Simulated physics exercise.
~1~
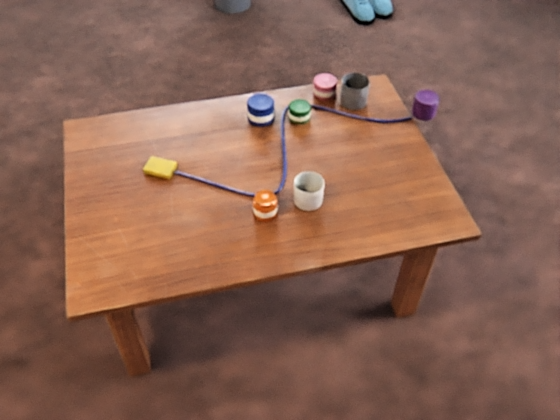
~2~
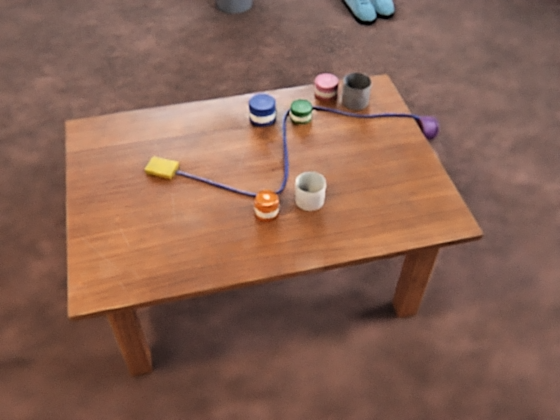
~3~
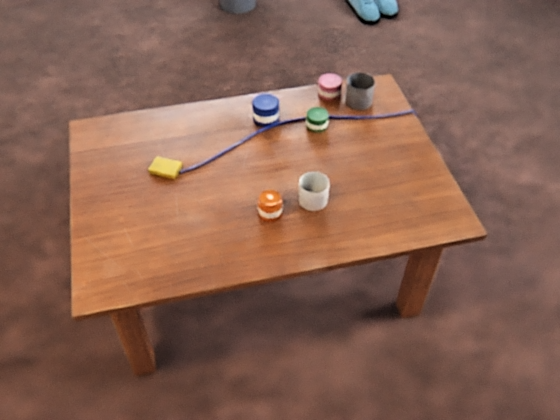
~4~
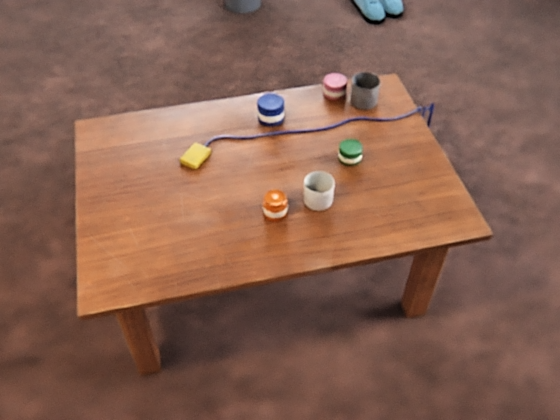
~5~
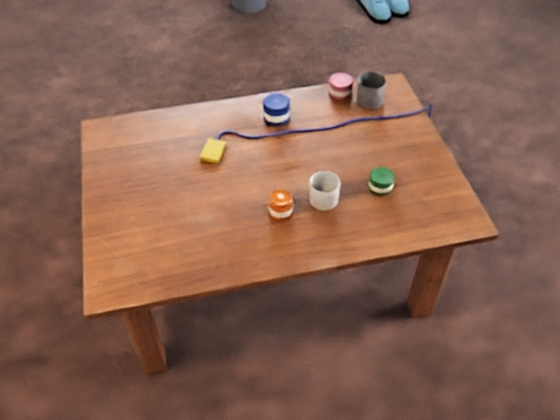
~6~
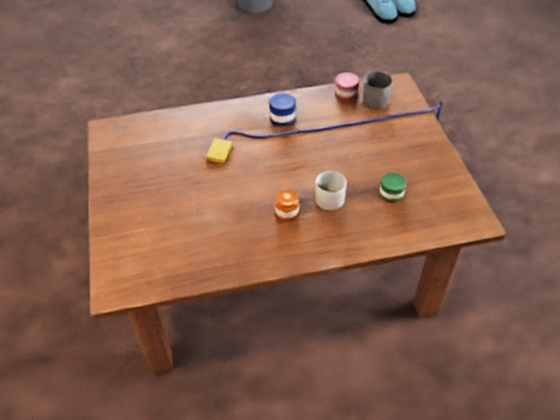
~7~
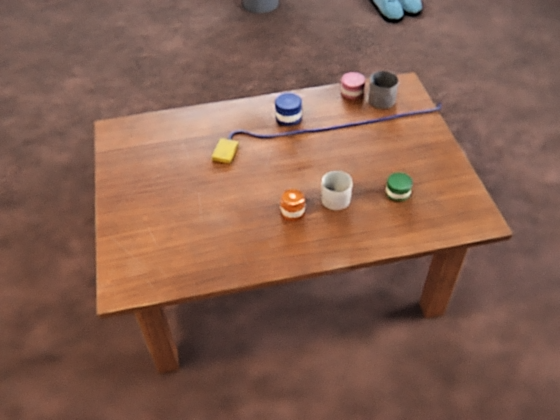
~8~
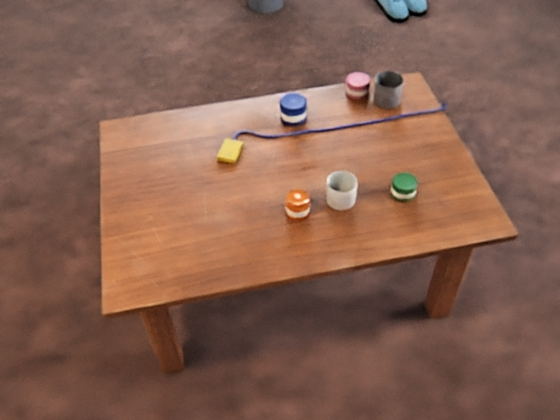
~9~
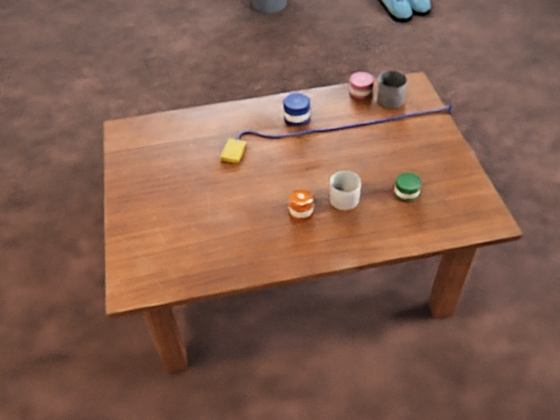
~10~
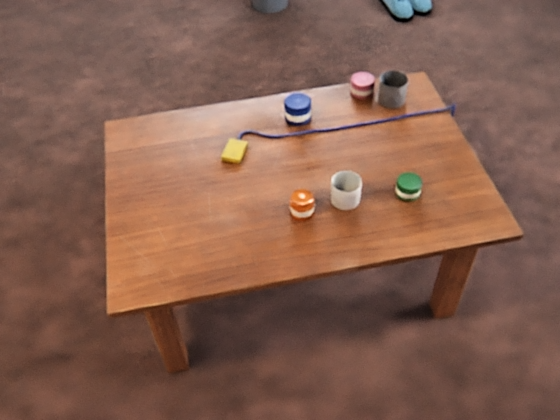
To begin with, a purple object sits at the right edge of a wooden table, joined to a small yellow block by a dark blue cable that bends around an orange jar and a green tin. The purple object tips over the edge and drops out of sight, pulling the cable straighter. The cable snaps clear of the orange jar and drags the green tin toward the right and front, while the yellow block slides a short way right. The green tin glides on past the white cup and stops. Finally, everything left on the table rests still, the cable stretching to the right edge.
